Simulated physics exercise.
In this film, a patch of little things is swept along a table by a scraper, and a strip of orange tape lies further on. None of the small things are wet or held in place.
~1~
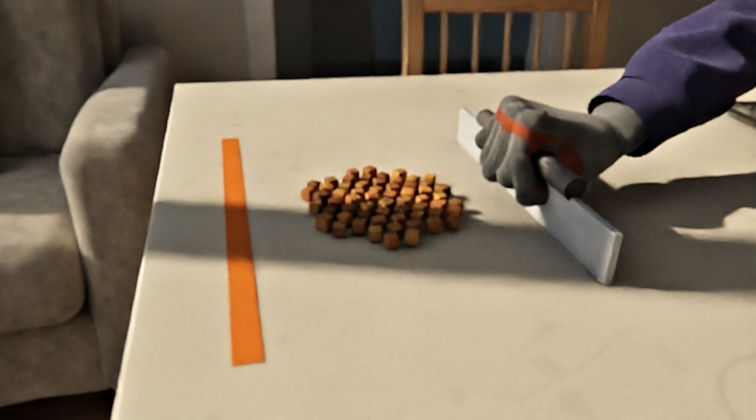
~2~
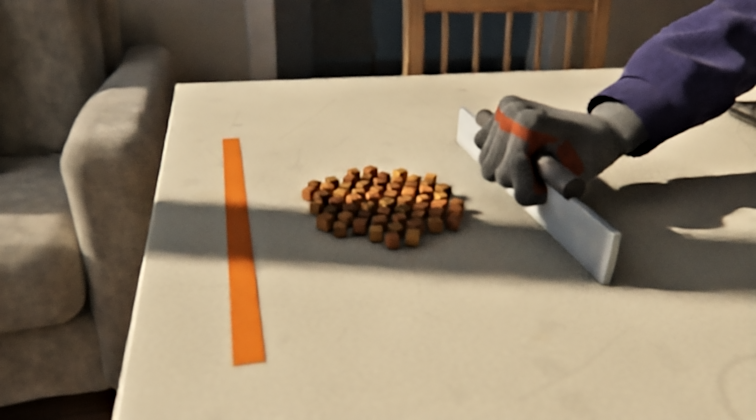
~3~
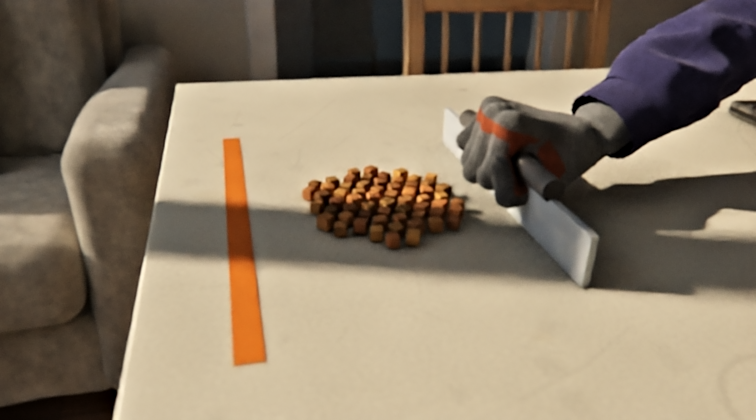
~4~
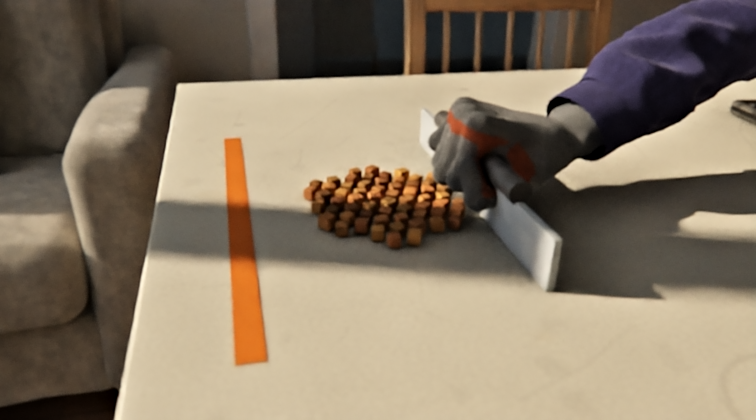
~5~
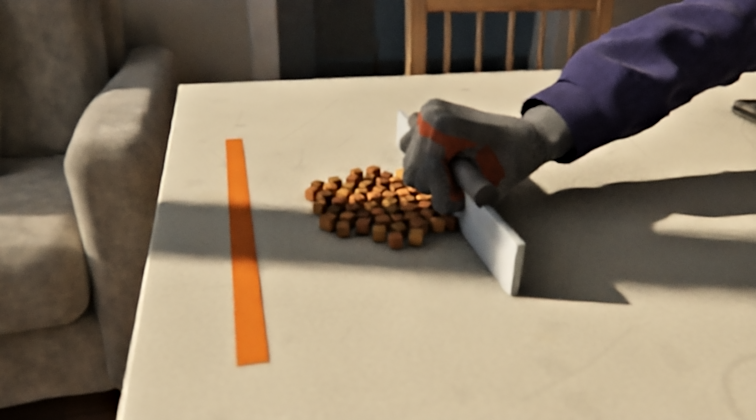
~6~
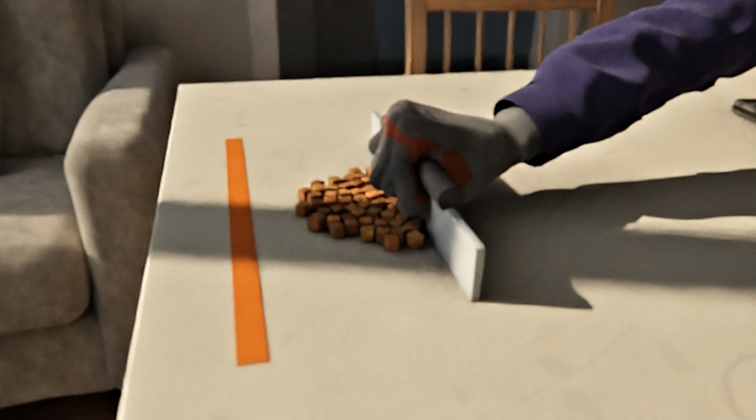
A gray-gloved hand in a purple sleeve held a scraper still on a pale table, then slid it left into a patch of small brown cubes, pushing many of them slightly toward an orange strip.
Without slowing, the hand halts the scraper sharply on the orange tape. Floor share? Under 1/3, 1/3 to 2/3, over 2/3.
Under 1/3.
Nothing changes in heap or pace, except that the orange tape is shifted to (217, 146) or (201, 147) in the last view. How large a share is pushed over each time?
First try about 30 per cent, second about 60 per cent.
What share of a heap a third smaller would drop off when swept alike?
It comes out near 10 per cent of the heap.
Just after the last frame, scraper still moving, near (316, 170); heap all on the table, its front near (209, 223).
A moment on, scraper stopped at the orange tape; heap about a tenth over the edge.
When it is over, scraper stopped at the orange tape; heap about a tenth over the edge.
